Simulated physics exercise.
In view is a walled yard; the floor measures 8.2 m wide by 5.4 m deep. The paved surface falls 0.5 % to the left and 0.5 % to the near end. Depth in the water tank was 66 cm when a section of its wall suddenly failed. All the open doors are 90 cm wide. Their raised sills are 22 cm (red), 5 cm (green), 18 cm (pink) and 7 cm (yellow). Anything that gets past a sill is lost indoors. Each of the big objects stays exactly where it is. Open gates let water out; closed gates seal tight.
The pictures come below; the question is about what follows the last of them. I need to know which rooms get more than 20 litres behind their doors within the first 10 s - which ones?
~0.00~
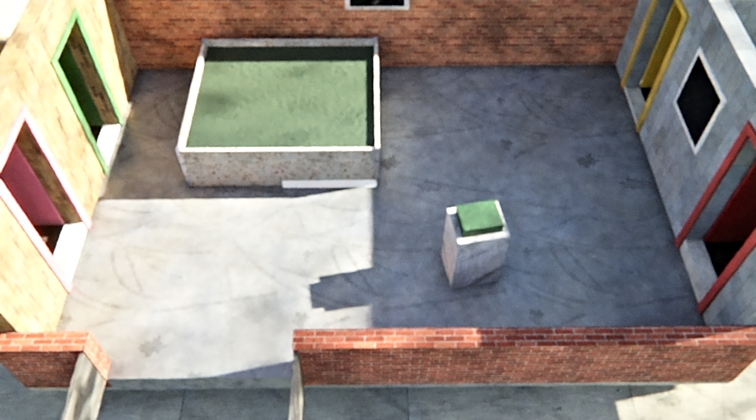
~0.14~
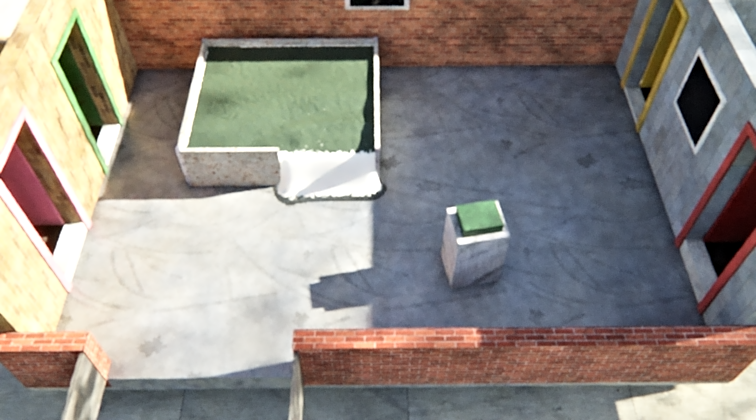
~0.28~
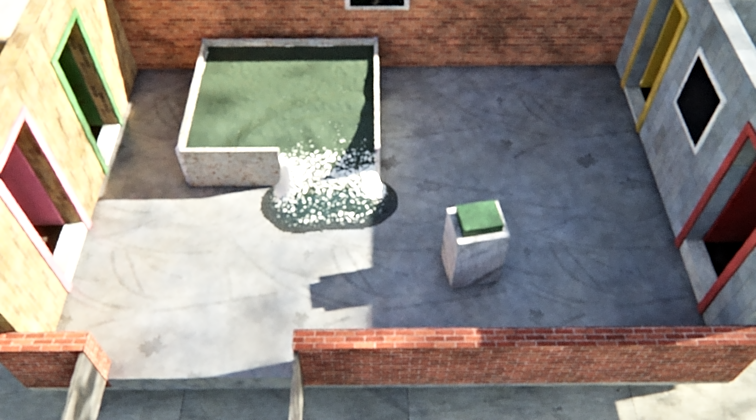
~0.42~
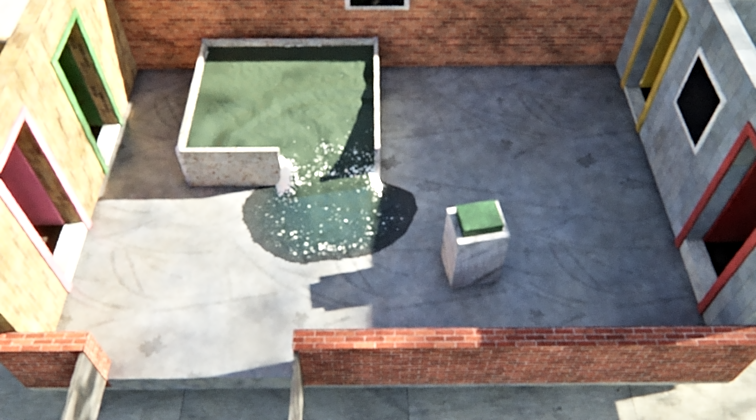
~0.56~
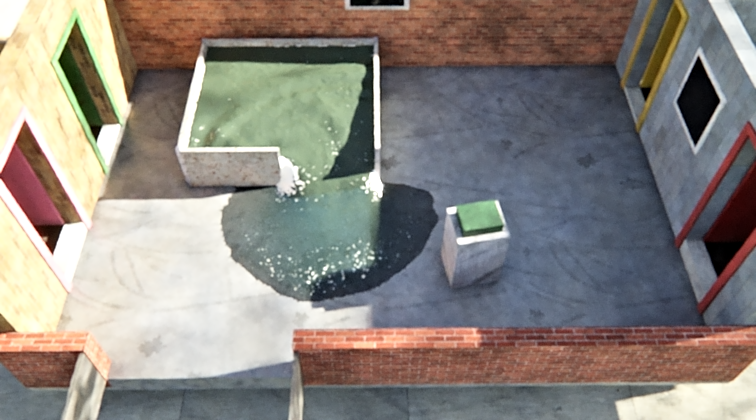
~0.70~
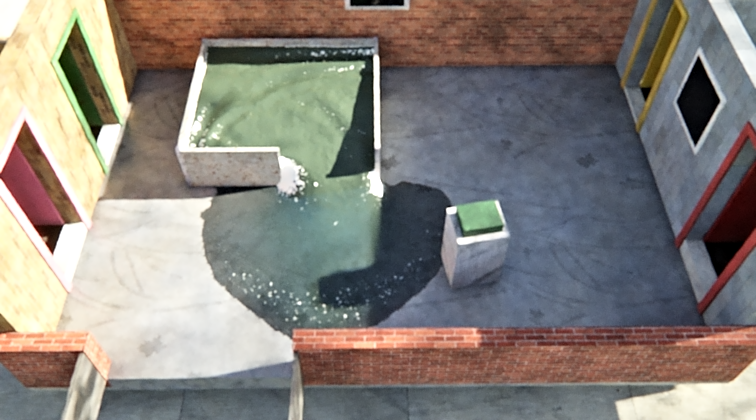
Here is each one: The red door does not get more than 20 litres; the green door does not get more than 20 litres; the pink door does not get more than 20 litres; the yellow door does not get more than 20 litres.
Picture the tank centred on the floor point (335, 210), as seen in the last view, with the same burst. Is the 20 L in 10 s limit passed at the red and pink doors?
So the red door tops the limit and the pink door keeps within it.
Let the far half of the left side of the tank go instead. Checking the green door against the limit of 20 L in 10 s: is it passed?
At the green door the limit is exceeded.
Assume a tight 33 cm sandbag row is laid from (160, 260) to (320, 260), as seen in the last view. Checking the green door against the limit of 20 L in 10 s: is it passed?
Compared to the limit, green goes beyond.
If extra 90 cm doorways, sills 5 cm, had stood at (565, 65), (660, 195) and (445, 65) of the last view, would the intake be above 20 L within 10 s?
Taking them in order, the first gets enough, the second enough and the third too little.
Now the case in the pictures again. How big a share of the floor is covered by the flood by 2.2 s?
Covered: Roughly 35 per cent.
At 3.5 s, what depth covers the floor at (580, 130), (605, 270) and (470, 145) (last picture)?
About 0, 4 and 0 cm.
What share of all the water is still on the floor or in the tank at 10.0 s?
Some 68 out of every hundred parts.
After 1.4 s water covers 25 % of the floor and is deepest (42 cm) near (358, 187); red door not reached, green door not reached, pink door not reached, yellow door not reached.
After 2.2 s water covers 35 % of the floor and is deepest (44 cm) near (415, 356); red door not reached, green door not reached, pink door not reached, yellow door not reached.
After 3.5 s water covers 50 % of the floor and is deepest (27 cm) near (357, 357); red door 23 cm at the sill, 0 L in, green door not reached, pink door not reached, yellow door not reached.
After 6.0 s water covers 65 % of the floor and is deepest (19 cm) near (357, 357); red door 14 cm at the sill, 1 L in, green door not reached, pink door 4 cm at the sill, 0 L in, yellow door 5 cm at the sill, 0 L in.
After 10.0 s water covers 95 % of the floor and is deepest (13 cm) near (381, 87); red door 8 cm at the sill, 1 L in, green door 2 cm at the sill, 0 L in, pink door 5 cm at the sill, 0 L in, yellow door 8 cm at the sill, 5 L in.
